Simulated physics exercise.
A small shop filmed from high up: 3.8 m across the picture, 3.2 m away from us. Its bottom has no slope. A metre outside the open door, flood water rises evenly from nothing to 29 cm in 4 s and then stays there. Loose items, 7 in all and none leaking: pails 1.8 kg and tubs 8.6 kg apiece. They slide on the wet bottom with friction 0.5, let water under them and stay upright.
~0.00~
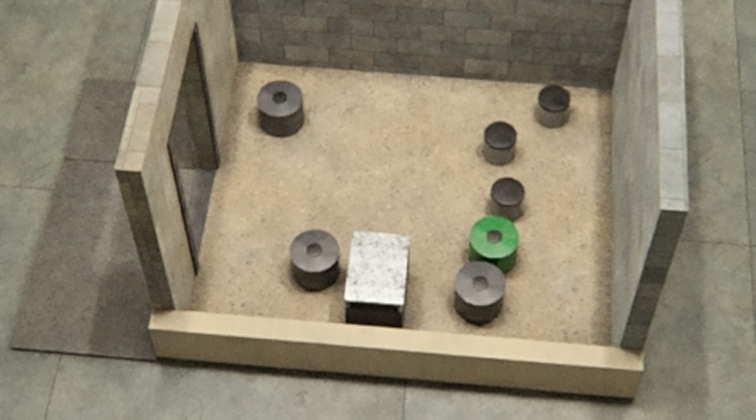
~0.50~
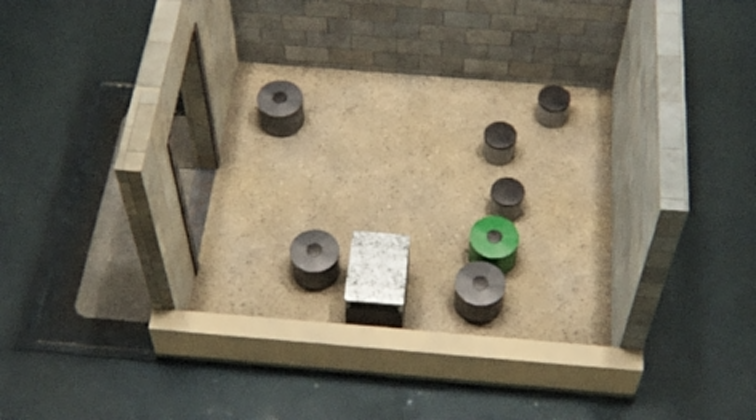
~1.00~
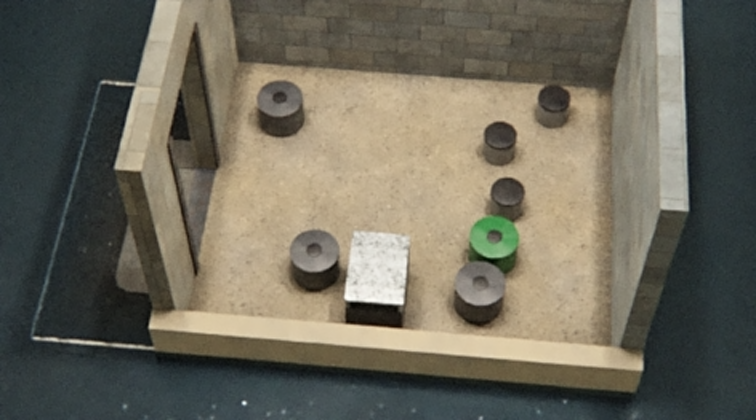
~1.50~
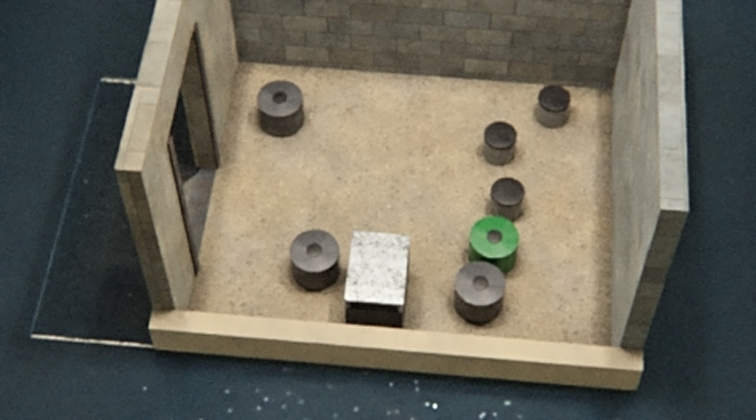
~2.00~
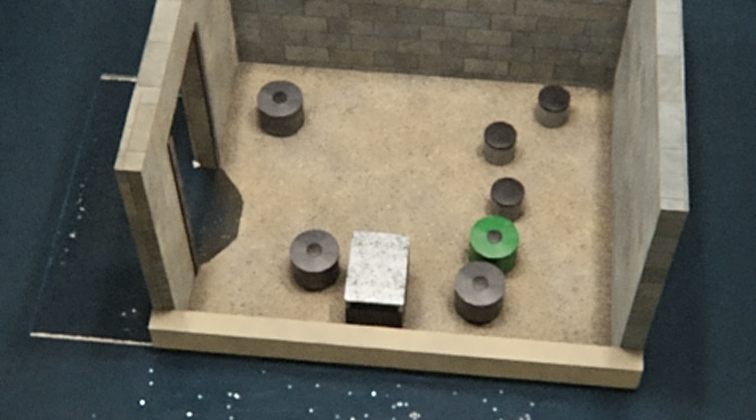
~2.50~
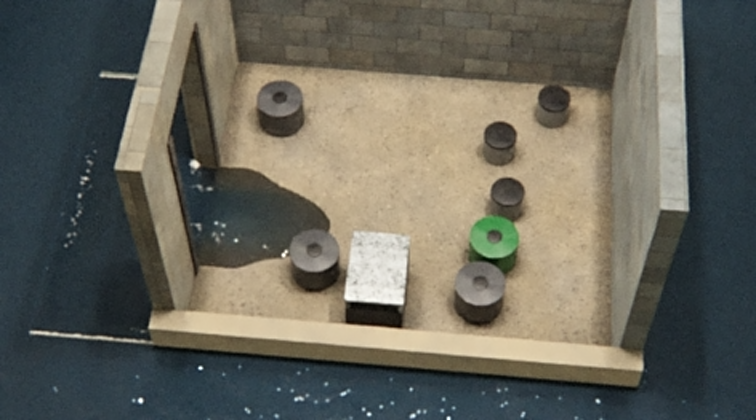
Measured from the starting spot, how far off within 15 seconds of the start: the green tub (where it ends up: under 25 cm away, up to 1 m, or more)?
The green tub moves a short way.
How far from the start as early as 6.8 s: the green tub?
Roughly 80 cm by then.
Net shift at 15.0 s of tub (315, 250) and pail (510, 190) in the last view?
In turn: 80 cm, 200 cm.
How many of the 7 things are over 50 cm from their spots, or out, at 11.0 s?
I count 3.
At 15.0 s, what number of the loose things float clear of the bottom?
7 of them.
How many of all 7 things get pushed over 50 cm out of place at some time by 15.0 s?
That makes 7.
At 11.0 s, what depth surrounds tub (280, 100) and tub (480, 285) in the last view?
Roughly 10 and 19 cm.
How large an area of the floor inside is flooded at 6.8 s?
About 11.0 m2.
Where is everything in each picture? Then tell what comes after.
In the first frame, the green tub at (495, 237), on the bottom; water covers 0.0 m2; 0 of 7 have shifted.
In the second frame, the green tub at (495, 237), on the bottom; 0.0 m2 under water; 0 of 7 have shifted.
In the third frame, the green tub at (495, 237) rests on the ground; water covers 0.0 m2; 0 of 7 have shifted.
In the fourth frame, the green tub at (495, 237), on the bottom; water covers 0.0 m2; 0 of 7 have shifted.
In the fifth frame, the green tub at (495, 237) rests on the ground; 0.2 m2 under water; 0 of 7 have shifted.
In the sixth frame, the green tub at (495, 237) rests on the ground; 0.9 m2 under water; 0 of 7 have shifted.
After 3.5 s the green tub is near (495, 237), 0.0 m from its start, aground; 0 afloat.
After 6.8 s the green tub is near (558, 290), 0.8 m from its start, afloat; 5 afloat.
After 11.0 s the green tub is near (544, 256), 0.5 m from its start, afloat; 7 afloat.
After 15.0 s the green tub is near (502, 286), 0.6 m from its start, afloat; 7 afloat.
